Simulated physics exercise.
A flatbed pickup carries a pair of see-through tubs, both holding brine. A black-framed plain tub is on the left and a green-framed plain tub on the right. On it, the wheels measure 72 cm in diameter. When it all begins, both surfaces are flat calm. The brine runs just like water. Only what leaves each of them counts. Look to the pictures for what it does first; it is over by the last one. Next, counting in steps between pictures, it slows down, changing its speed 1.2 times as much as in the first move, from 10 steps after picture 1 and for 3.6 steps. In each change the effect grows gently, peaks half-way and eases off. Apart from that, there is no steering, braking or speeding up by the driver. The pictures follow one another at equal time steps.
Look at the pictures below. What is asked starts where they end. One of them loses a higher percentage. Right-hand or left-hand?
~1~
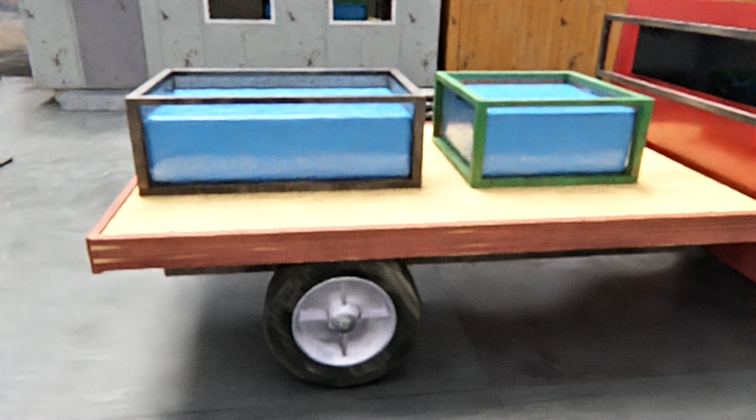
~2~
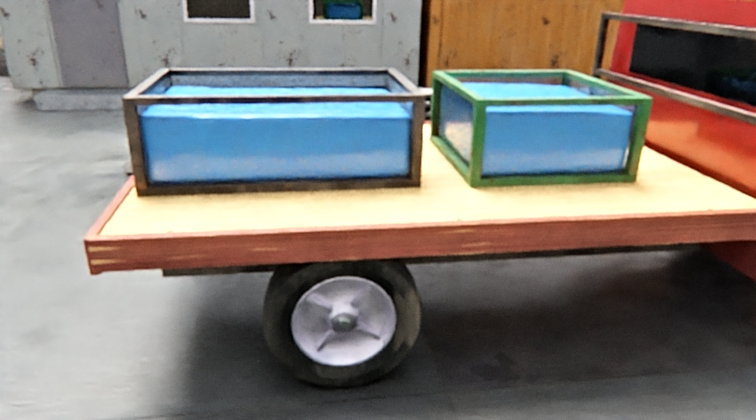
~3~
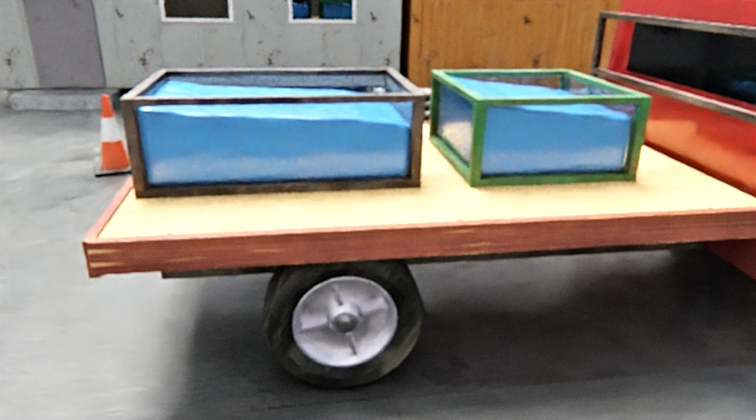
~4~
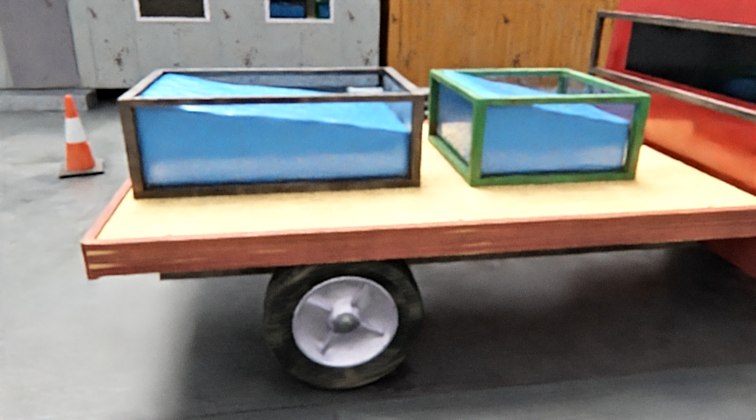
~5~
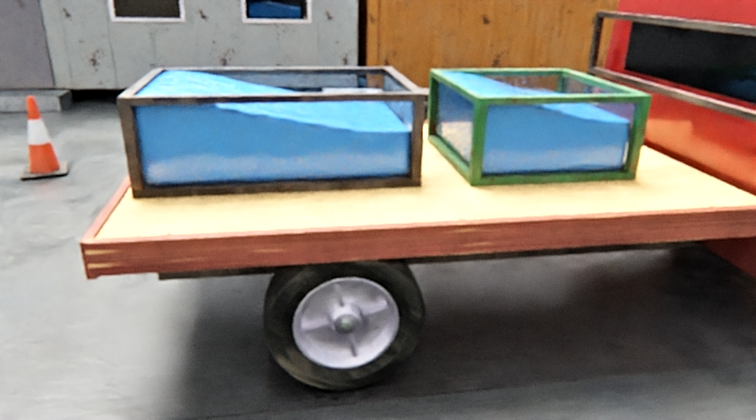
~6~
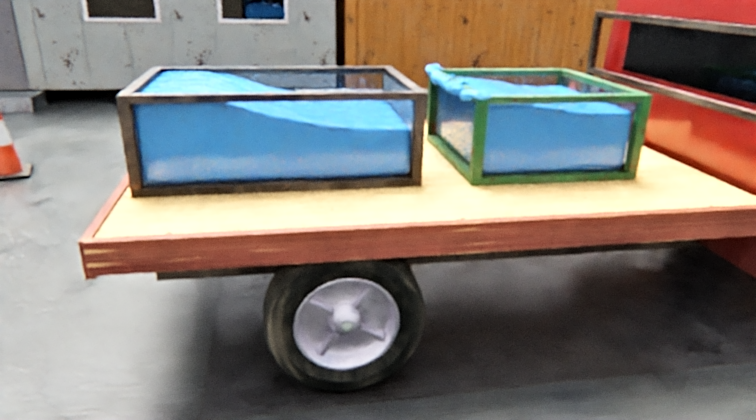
Watch the right one - that's where more escapes for its size.
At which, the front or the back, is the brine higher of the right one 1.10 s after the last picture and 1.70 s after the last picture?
First time: Forward; second time: Rear.
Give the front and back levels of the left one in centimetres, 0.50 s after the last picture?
I'd say some 40 centimetres in front and some 26 centimetres behind.
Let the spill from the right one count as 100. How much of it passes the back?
I'd estimate some 30 percent of what spills.
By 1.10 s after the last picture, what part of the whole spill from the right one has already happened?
About 10 percent at that moment.
Then, 0.50 s after the last picture, the left one has lost nothing (front 39 cm, back 27 cm); the right one has lost nothing (front 38 cm, back 27 cm).
Then, 1.10 s after the last picture, the left one has lost nothing (front 37 cm, back 20 cm); the right one has lost nothing (front 38 cm, back 30 cm).
Then, 1.70 s after the last picture, the left one has lost nothing (front 29 cm, back 38 cm); the right one has lost 1 per cent, over the front, a little elsewhere (front 28 cm, back 41 cm).
Then, 4.19 s after the last picture, the left one has lost nothing; the right one has lost 4 per cent, over the front and the back, a little elsewhere.
